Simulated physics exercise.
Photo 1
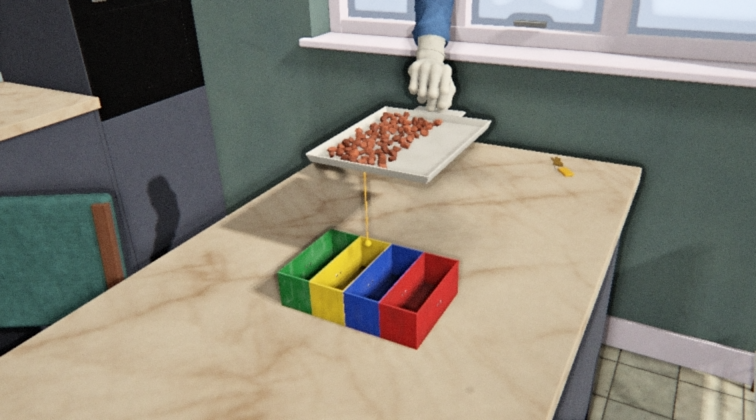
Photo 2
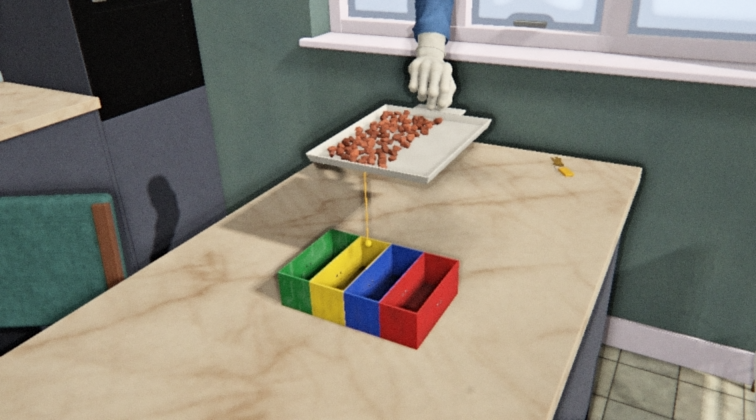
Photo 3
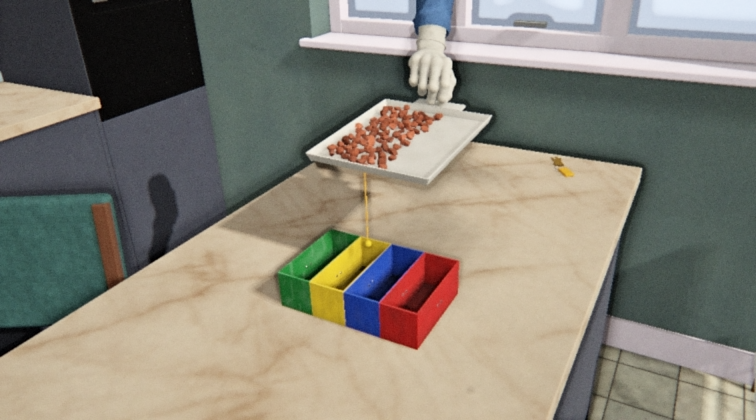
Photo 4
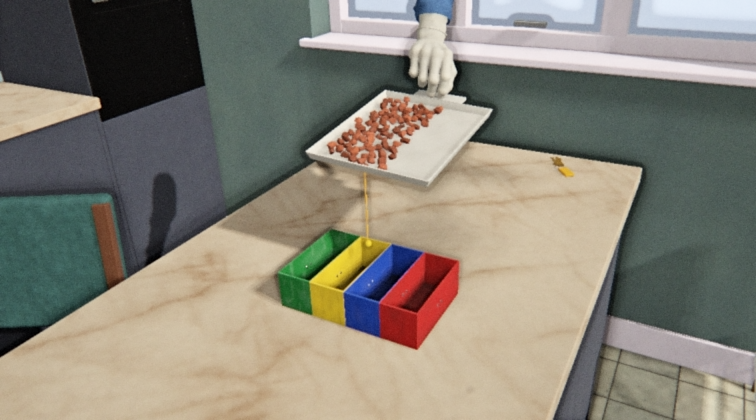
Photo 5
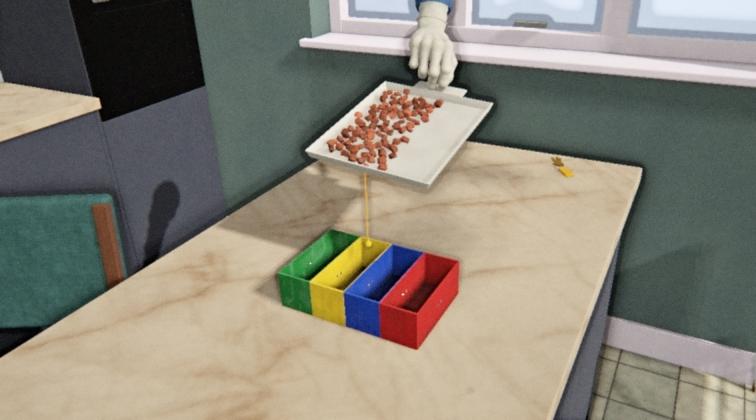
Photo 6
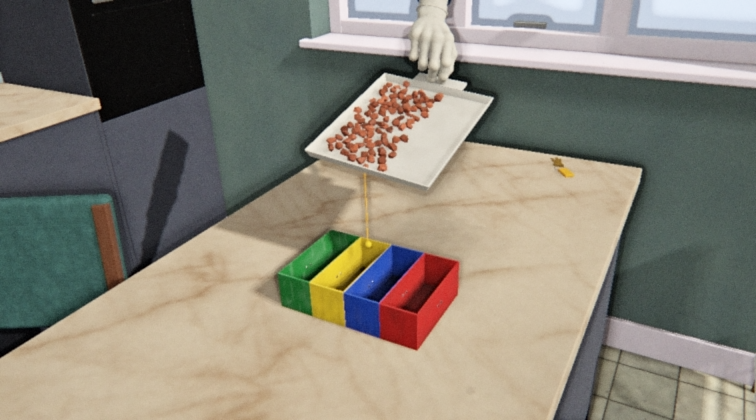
The footage shows a gloved hand gradually raising the far end of a shallow tray of reddish-brown chunks above a green, yellow, blue and red sorting box, while the tray's near edge dips slightly at its right corner.
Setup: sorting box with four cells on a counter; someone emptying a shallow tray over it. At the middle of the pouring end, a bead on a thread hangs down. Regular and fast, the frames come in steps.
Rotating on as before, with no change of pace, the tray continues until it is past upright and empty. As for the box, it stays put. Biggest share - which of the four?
Red cell.
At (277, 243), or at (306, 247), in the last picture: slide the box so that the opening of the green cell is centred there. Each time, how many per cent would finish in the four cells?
It comes to about 20 per cent the first time and about 70 per cent the second.
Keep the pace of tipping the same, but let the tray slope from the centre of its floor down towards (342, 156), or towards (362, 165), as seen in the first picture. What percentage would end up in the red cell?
You'd get 0 per cent the first time and 0 per cent the second time.
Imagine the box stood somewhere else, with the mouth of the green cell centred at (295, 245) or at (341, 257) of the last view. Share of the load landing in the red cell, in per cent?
Roughly 40 % and 20 %.
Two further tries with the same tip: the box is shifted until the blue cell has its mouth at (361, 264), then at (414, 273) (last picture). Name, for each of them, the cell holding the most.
You'd see red win the first time and blue win the second.
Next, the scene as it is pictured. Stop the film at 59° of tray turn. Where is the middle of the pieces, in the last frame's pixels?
The middle of the pieces sits at roughly (403, 180).
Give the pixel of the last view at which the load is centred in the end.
The centre settles at about (410, 305).
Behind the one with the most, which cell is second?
It's the cell in blue that ends up second.
Soon, tray tipped steeply; most on the tray; a stray few in the red cell; about a quarter falling or outside the box.
A while on, tray tipped right over; about half in the red cell; about a quarter in the blue cell; a small part in the yellow cell; about a quarter falling or outside the box.
Towards the end, tray tipped past a quarter turn; about half in the red cell; about a third in the blue cell; a small part in the yellow cell; a stray few in the green cell; a small part falling or outside the box.
Finally, tray tipped past a quarter turn; about half in the red cell; about a third in the blue cell; a small part in the yellow cell; a stray few in the green cell; a small part outside the box.
